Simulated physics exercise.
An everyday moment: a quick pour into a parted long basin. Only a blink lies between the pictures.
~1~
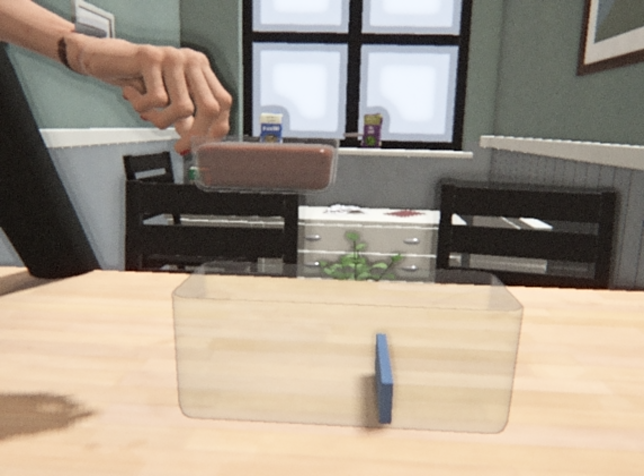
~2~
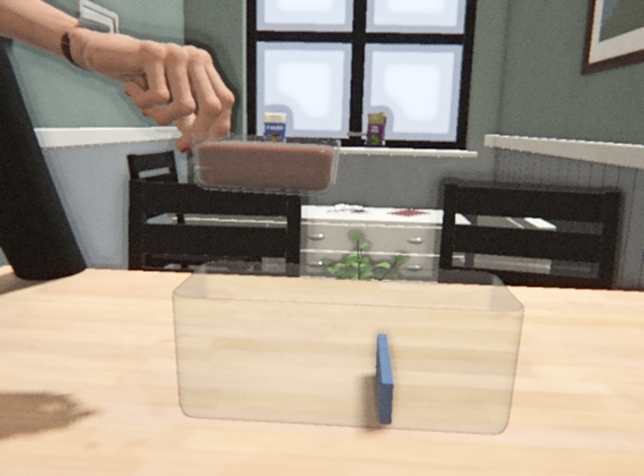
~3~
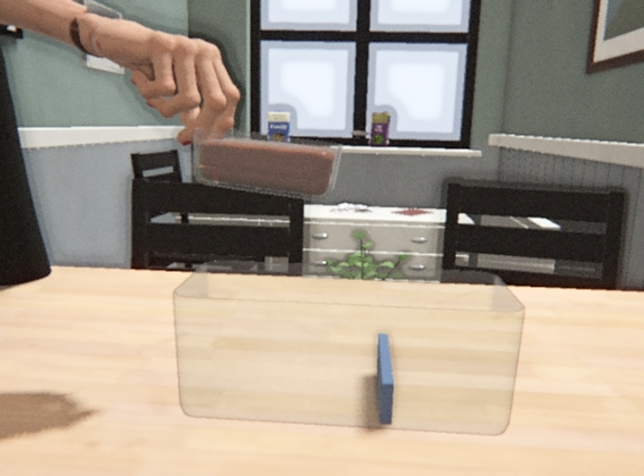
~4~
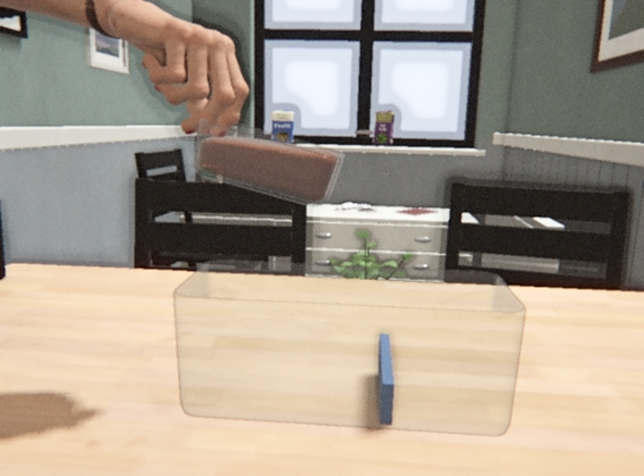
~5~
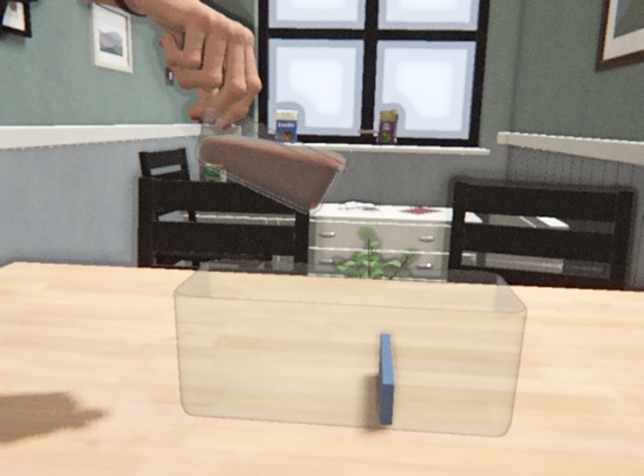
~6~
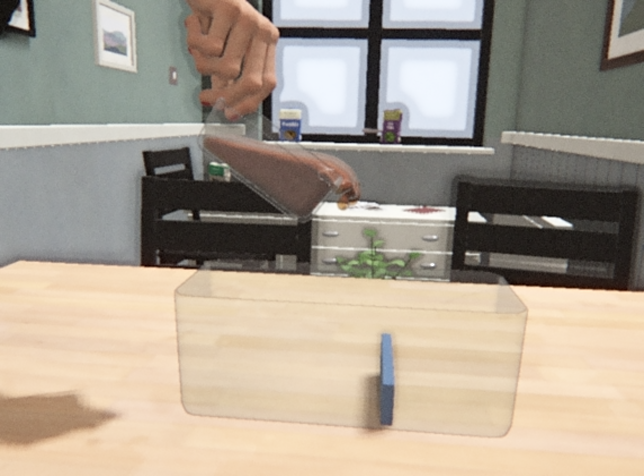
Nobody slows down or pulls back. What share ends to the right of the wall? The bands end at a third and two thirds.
The share right of the wall is from a third to two thirds.
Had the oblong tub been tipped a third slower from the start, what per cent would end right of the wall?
Some 65 per cent.
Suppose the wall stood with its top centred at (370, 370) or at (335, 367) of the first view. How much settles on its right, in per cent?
About 60 and 75 per cent.
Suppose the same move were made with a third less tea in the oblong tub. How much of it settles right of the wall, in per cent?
Close to 25 per cent.
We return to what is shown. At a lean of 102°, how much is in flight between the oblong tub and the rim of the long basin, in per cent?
Some 15 per cent.
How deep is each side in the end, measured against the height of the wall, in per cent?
Near 20 on the left, 40 on the right.
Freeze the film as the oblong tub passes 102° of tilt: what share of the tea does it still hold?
Close to 5 per cent.
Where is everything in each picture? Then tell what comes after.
Tilt 0°; pouring edge (337, 142); surface from (208, 144) to (335, 148); the long basin's rim runs from (189, 279) to (507, 292); the wall's top is at (384, 357), in the first picture.
Tilt 2°; pouring edge (338, 144); surface from (208, 144) to (336, 149), in the second picture.
Tilt 6°; pouring edge (340, 149); surface from (210, 142) to (337, 151), in the third picture.
Tilt 14°; pouring edge (341, 158); surface from (213, 139) to (341, 153), in the fourth picture.
Tilt 23°; pouring edge (341, 170); surface from (214, 138) to (342, 161); 6 per cent is over the edge, in the fifth picture.
Tilt 35°; pouring edge (339, 184); surface from (214, 136) to (326, 164); 15 per cent is over the edge, in the sixth picture.
A moment on, the oblong tub is tipped right over and 4 per cent is still to pour, 29 is left of the wall and 51 right of it.
Next, the oblong tub is tipped right over and 0 per cent is still to pour, 43 is left of the wall and 53 right of it.
Then the oblong tub is tipped right over and 0 per cent is still to pour, 44 is left of the wall and 52 right of it.
Later the oblong tub is tipped right over and 0 per cent is still to pour, 44 is left of the wall and 52 right of it.
At rest 44 per cent lies left of the wall, 52 right of it and 3 outside.
